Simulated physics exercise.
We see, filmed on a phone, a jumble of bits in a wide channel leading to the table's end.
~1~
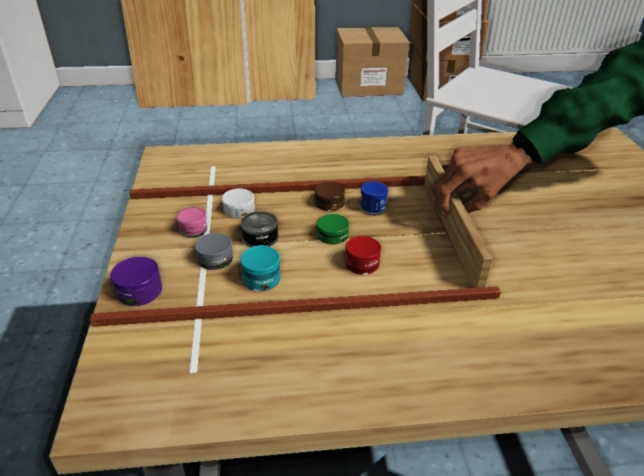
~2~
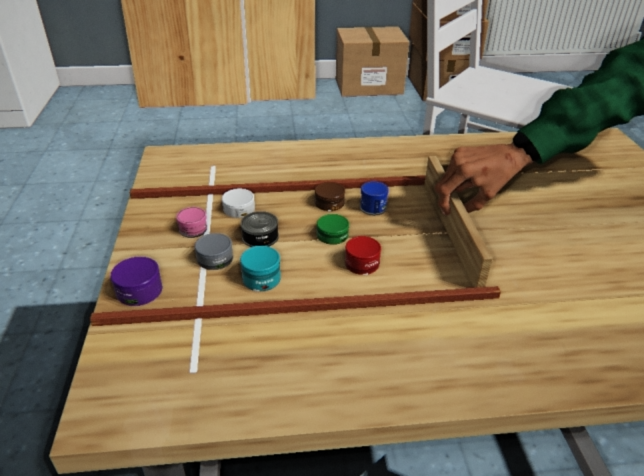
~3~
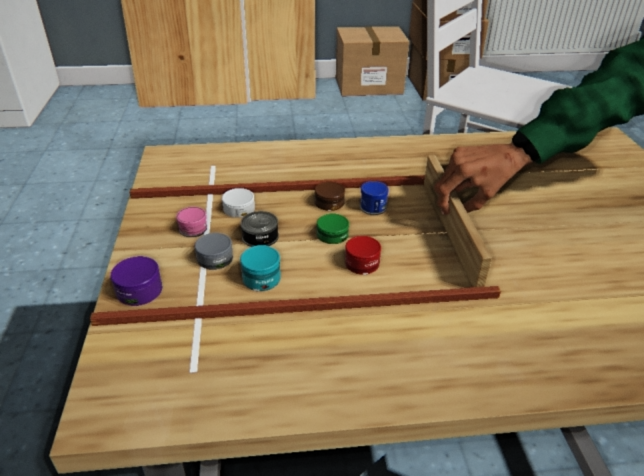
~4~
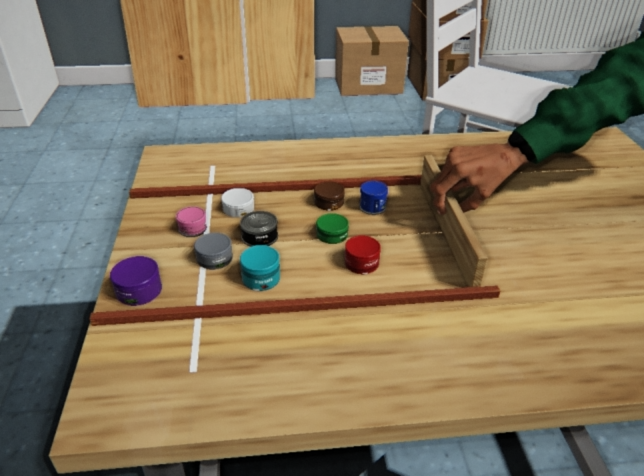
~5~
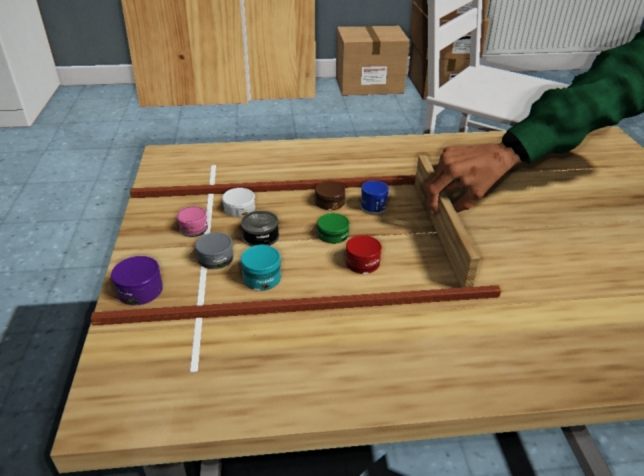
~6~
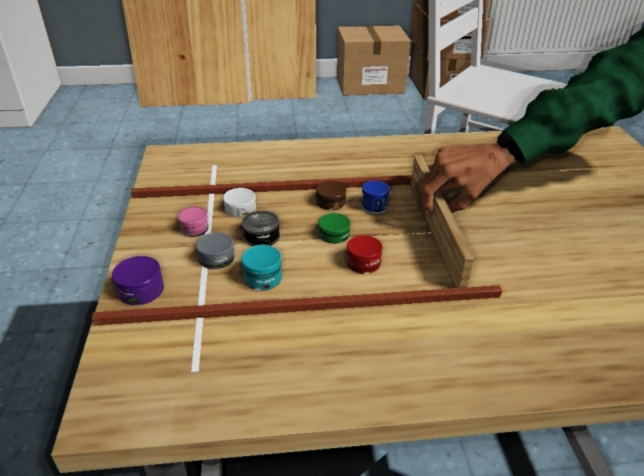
On a wooden table, a hand slides a board slightly left toward scattered round tubs.
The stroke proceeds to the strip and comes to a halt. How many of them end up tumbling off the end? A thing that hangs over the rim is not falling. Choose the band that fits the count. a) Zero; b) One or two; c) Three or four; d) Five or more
Answer: A.
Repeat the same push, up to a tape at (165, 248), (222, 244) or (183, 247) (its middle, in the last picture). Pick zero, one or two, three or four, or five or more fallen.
In order: One or two, zero, just one or two.
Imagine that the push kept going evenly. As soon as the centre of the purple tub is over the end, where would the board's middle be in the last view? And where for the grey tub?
Near (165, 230) and (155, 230).
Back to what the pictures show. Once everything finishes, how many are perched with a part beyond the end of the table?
Answer: 0.
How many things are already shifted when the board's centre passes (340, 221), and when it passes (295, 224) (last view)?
Counts: 4 / 6.
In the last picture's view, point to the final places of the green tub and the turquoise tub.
Final positions - green tub around (191, 235), turquoise tub around (180, 289).
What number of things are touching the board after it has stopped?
The figure is 5.
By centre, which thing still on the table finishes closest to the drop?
That one is the pink tin.
Early on, none off yet; purple tub at rest near (139, 280); pink tin at rest near (194, 222); grey tub at rest near (216, 251).
A while later, none off yet; purple tub at rest near (139, 280); pink tin travelled about its own width near (175, 219); grey tub travelled a little near (205, 250).
Finally, the number that fall off is zero.
